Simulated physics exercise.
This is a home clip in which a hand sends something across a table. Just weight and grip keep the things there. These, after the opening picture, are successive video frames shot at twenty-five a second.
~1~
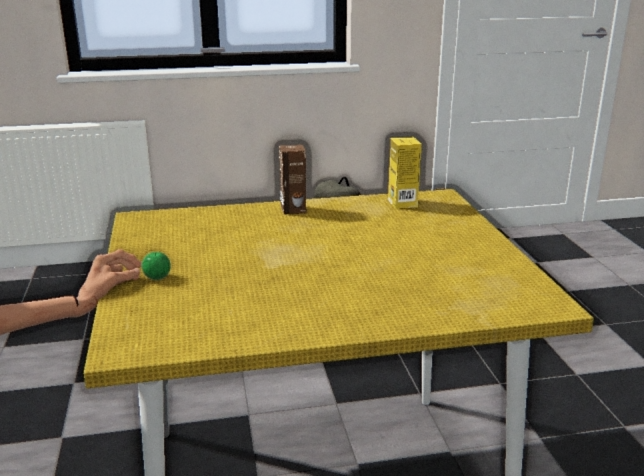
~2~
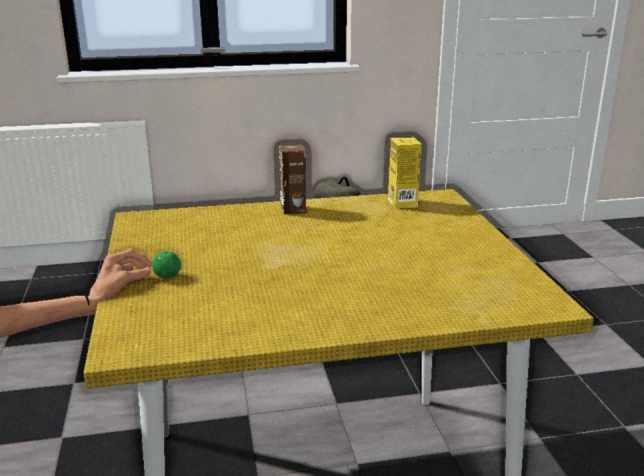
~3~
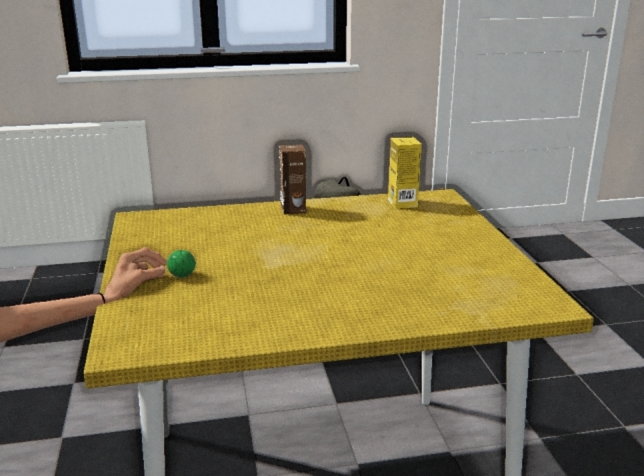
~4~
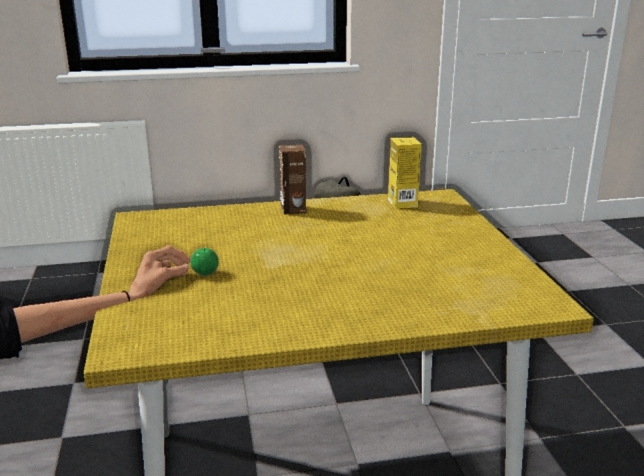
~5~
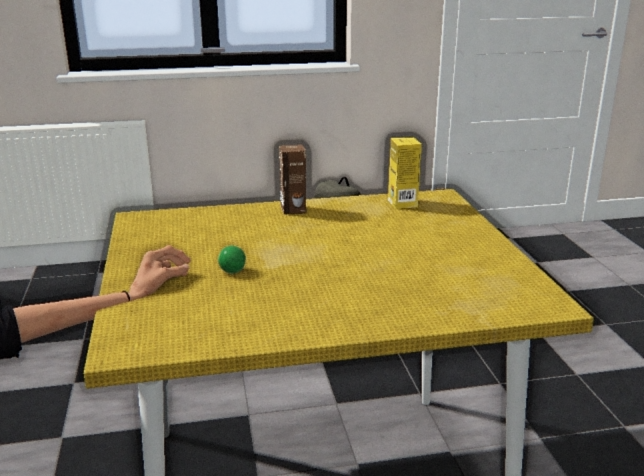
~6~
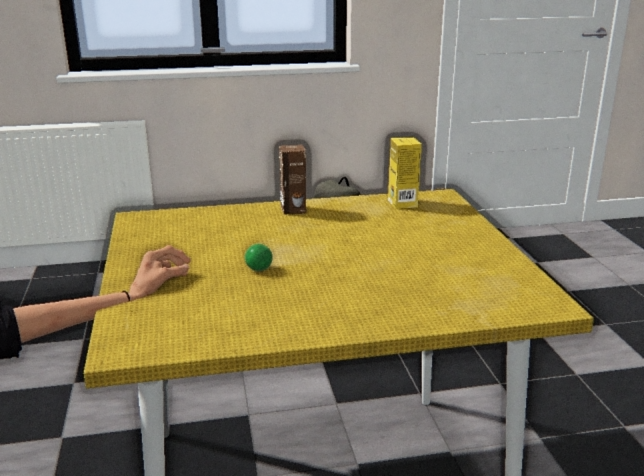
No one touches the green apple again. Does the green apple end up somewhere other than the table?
Parted from the table.
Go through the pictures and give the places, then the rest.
Under the hand; green apple (156, 266), in the first frame.
Under the hand; green apple (167, 265), in the second frame.
Under the hand; green apple (182, 264), in the third frame.
Green apple (205, 262), in the fourth frame.
Green apple (232, 260) displaced about its own width, in the fifth frame.
Green apple (259, 257) displaced well along, in the sixth frame.
Then, 0.30 s past the last view, green apple displaced well along near (442, 242).
Then, 0.70 s past the last view, green apple now off the table.
Finally, off the table, green apple.
